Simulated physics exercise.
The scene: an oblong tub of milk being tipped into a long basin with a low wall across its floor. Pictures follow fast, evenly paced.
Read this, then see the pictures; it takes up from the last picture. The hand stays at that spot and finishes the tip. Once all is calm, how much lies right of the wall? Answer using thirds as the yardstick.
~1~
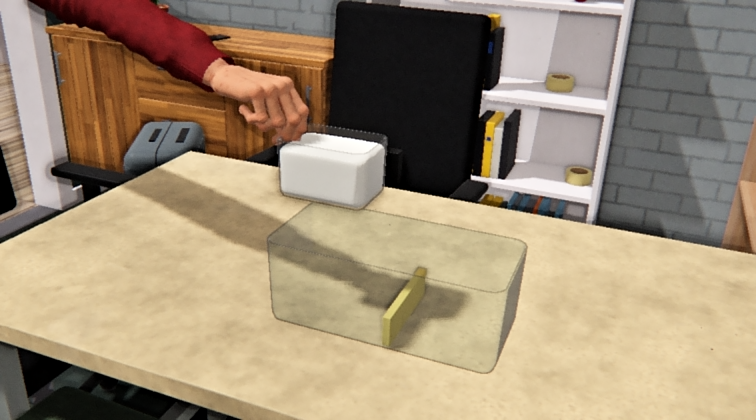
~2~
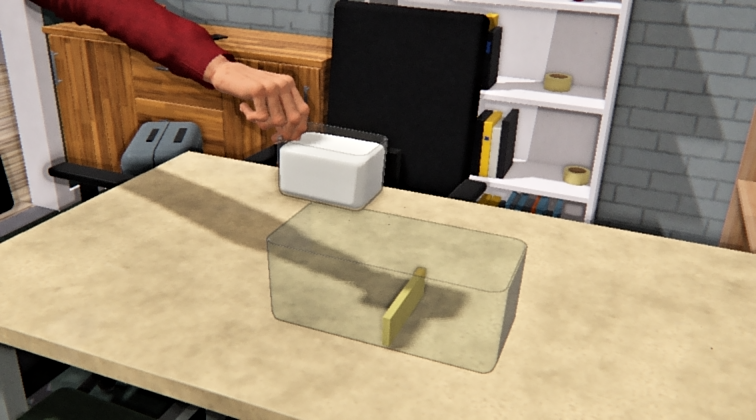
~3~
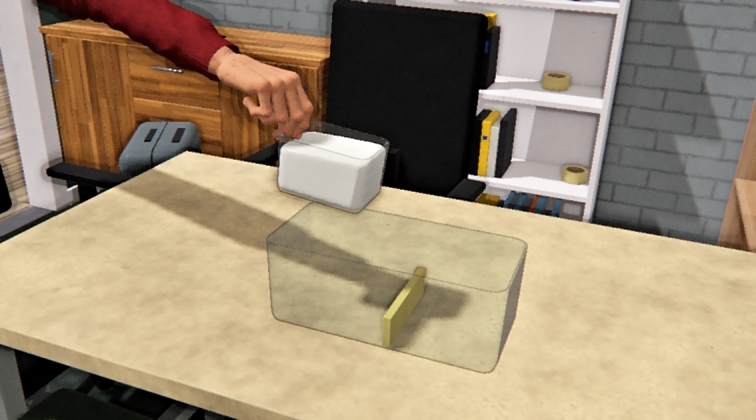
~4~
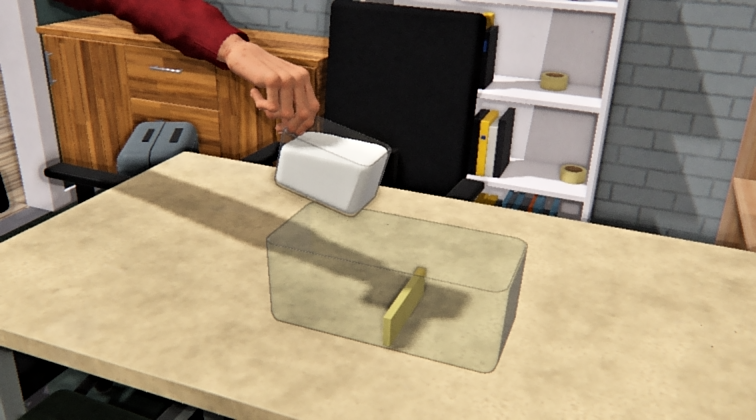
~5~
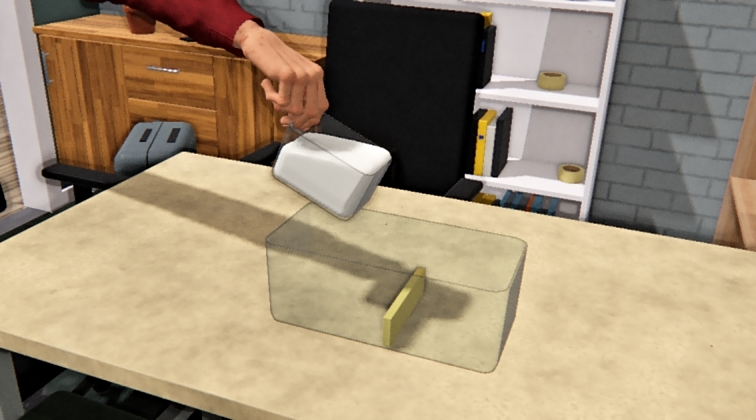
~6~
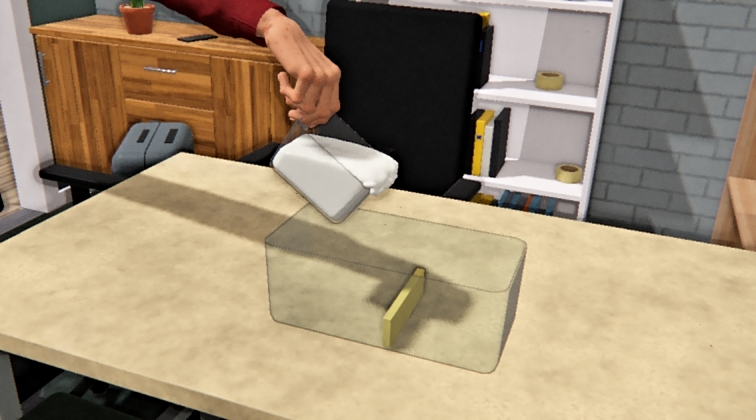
Between a third and two thirds of it.
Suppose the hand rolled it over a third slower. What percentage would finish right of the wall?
Share on the right: Some 65 percent.
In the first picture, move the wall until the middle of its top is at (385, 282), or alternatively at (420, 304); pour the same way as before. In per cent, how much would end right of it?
First try close to 75 percent, second try close to 35 percent.
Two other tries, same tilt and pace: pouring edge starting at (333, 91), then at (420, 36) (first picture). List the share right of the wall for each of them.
First place gives some 10 %, second place some 85 %.
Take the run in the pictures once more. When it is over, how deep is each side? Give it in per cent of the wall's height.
Once it is still, the left part shows 30 per cent and the right part 40.
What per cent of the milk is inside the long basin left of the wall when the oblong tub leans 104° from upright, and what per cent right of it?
Roughly 20 per cent on the left, roughly 45 per cent on the right.
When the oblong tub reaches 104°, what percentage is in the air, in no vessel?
Roughly 20 percent.
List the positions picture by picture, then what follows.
In the first picture, tilt 0°; pouring edge (377, 147); surface from (294, 139) to (377, 153); the long basin's rim runs from (291, 220) to (517, 268); the wall's top is at (406, 293).
In the second picture, tilt 2°; pouring edge (377, 148); surface from (293, 139) to (377, 153).
In the third picture, tilt 6°; pouring edge (379, 152); surface from (294, 138) to (379, 155).
In the fourth picture, tilt 14°; pouring edge (381, 159); surface from (295, 138) to (381, 157).
In the fifth picture, tilt 24°; pouring edge (382, 168); surface from (294, 140) to (382, 161); 2 per cent is over the edge.
In the sixth picture, tilt 36°; pouring edge (381, 179); surface from (292, 142) to (379, 170); 7 per cent is over the edge.
A moment on, the oblong tub is tipped right over and 19 per cent is still to pour, 18 is left of the wall and 44 right of it.
Next, the oblong tub is tipped right over and 1 per cent is still to pour, 42 is left of the wall and 55 right of it.
Then the oblong tub is tipped right over and 0 per cent is still to pour, 44 is left of the wall and 55 right of it.
Later the oblong tub is tipped right over and 0 per cent is still to pour, 44 is left of the wall and 55 right of it.
In the end 44 per cent lies left of the wall, 55 right of it and 1 outside.
